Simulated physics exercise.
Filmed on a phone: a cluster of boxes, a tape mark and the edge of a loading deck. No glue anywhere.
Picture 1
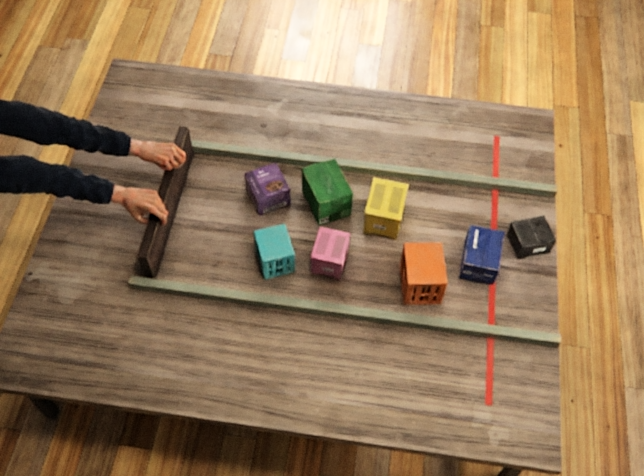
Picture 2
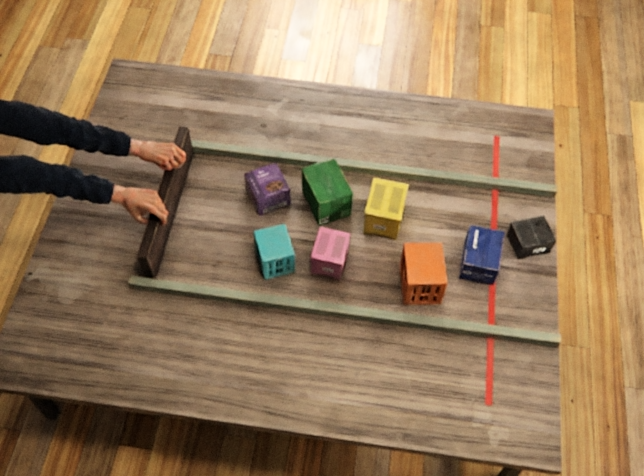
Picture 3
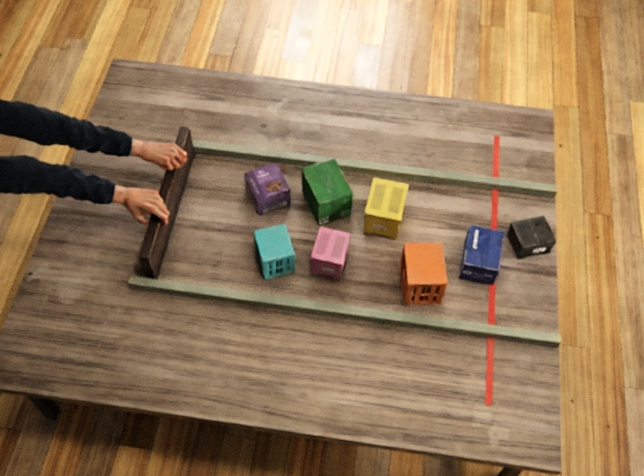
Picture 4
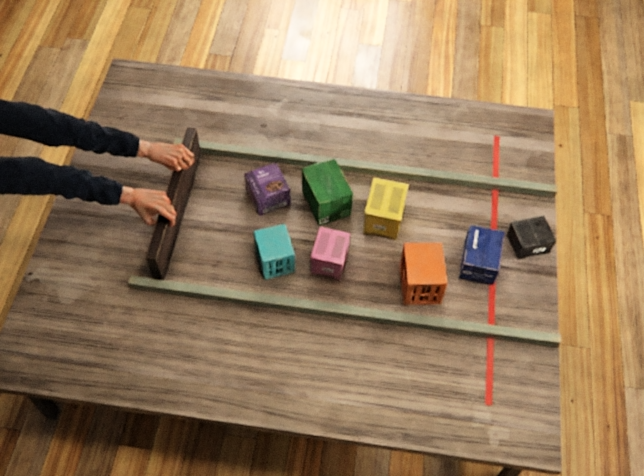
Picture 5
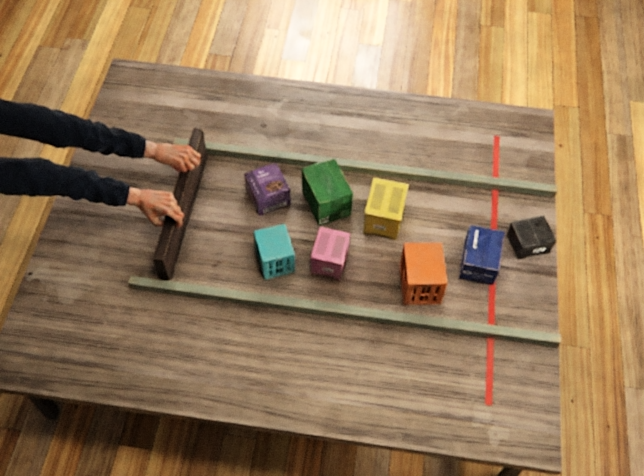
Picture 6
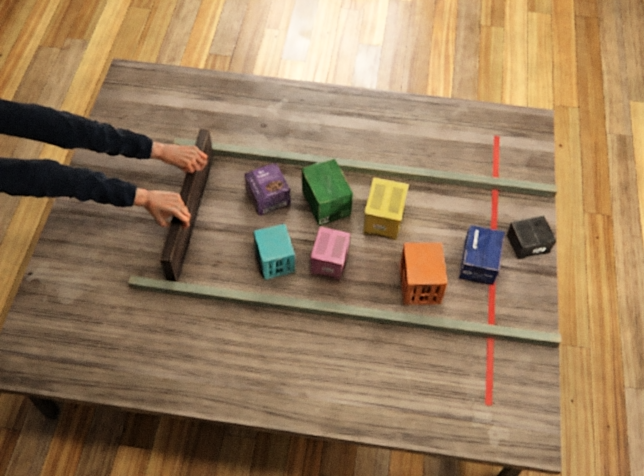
A wooden table on a plank floor is seen from above, with pale green rails running across it. Between them sit purple, green, yellow, teal, pink and orange boxes, a blue one over a red tape line and a black one beyond it at right. Two dark-sleeved arms hold a dark plank at left, nearly still at first, then slide it slightly rightward without touching the boxes, which stay put.
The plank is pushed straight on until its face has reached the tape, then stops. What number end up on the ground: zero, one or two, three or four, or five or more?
As it turns out, the number that fall off is three or four.
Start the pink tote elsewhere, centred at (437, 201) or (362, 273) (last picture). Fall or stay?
In turn it falls; remains up.
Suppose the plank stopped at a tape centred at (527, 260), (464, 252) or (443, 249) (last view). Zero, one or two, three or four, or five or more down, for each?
One after another: At least five; just one or two; either one or two.
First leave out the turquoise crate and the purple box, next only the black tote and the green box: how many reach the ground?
First 2, then 2.
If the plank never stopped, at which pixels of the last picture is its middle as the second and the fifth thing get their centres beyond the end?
Its middle is around (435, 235) and later (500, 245).
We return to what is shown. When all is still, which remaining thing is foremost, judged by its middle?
That is the green box.
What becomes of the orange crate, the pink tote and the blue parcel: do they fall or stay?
The orange crate tumbles off; the pink tote does not fall; the blue parcel falls.
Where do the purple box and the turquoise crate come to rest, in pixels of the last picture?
Near (514, 230) and (511, 288).
Soon after, none off yet; black tote at rest near (531, 238); blue parcel at rest near (482, 255); orange crate at rest near (423, 274).
By the end, the number that fall off is three or four; fallen, yellow tote, orange crate, blue parcel and black tote.
